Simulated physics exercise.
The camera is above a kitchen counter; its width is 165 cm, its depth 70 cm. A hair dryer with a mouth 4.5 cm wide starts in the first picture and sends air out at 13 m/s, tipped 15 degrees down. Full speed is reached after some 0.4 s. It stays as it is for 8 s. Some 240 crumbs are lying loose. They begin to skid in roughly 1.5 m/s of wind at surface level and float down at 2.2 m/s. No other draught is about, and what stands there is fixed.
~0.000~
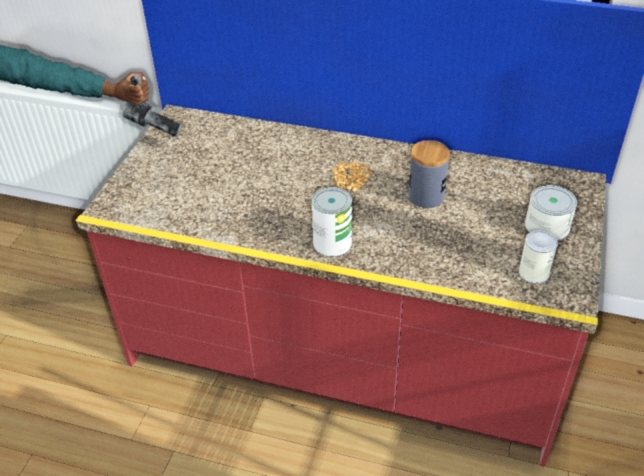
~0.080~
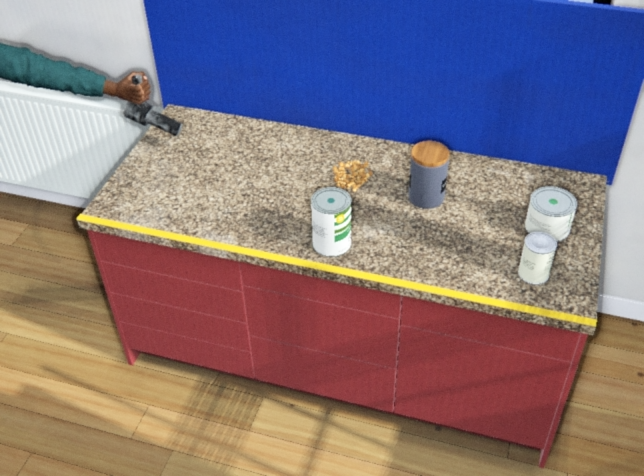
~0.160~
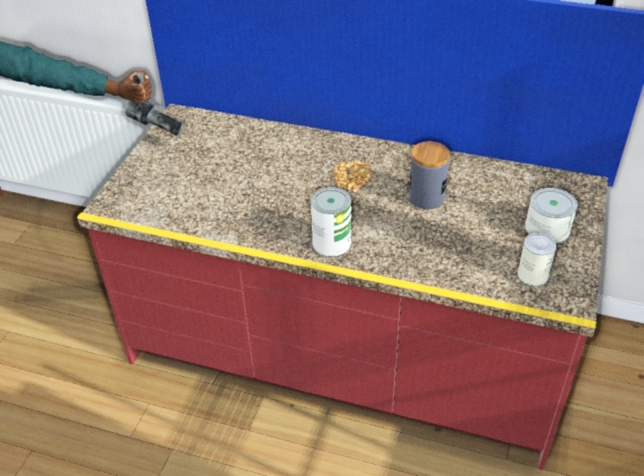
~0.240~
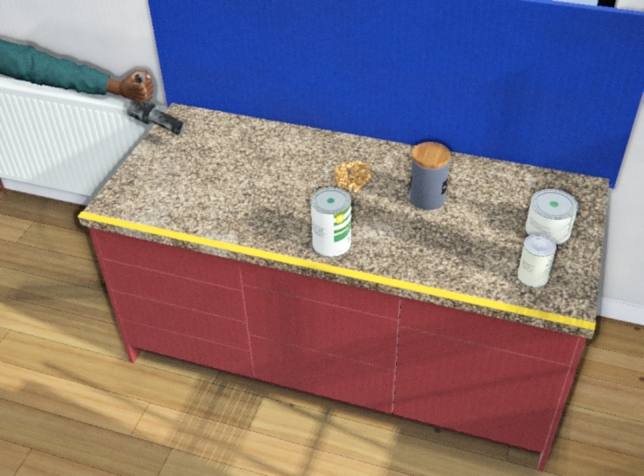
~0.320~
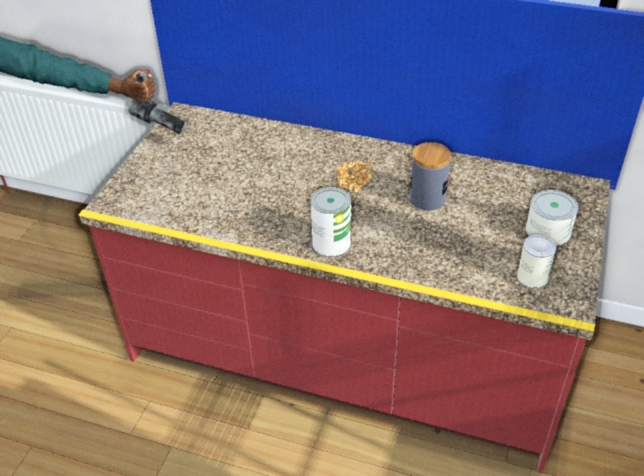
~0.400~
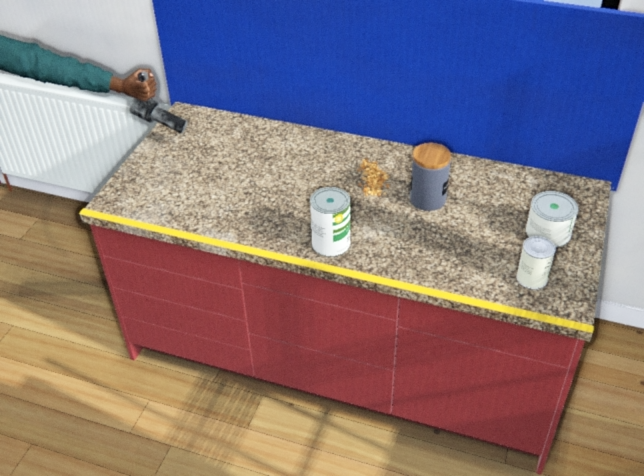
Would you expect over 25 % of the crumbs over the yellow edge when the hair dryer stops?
More than a quarter over the yellow edge: No.
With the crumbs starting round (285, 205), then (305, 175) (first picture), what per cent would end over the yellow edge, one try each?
In that order: 60 %, 10 %.
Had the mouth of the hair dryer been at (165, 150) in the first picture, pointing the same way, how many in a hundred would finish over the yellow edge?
In that case some 0 per cent.
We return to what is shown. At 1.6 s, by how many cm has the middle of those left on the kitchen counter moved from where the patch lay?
Roughly 60 cm.
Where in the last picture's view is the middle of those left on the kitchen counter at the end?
At about (539, 201).
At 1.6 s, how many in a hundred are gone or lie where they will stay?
Some 80 per cent.
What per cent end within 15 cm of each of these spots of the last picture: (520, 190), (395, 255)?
In turn about 10 %, 0 %.
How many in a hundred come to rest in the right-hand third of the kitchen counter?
Some 20 per cent.
After 1.6 s, 3 % are over the yellow edge; the middle of those still in play is near (539, 201); 80 % have settled or left.
After 2.6 s, 4 % are over the yellow edge; the middle of those still in play is near (539, 201); 88 % have settled or left.
After 4.4 s, 4 % are over the yellow edge; the middle of those still in play is near (539, 201); 91 % have settled or left.
After 8.0 s, at the end, 4 % are over the yellow edge; the middle of those still in play is near (539, 201).
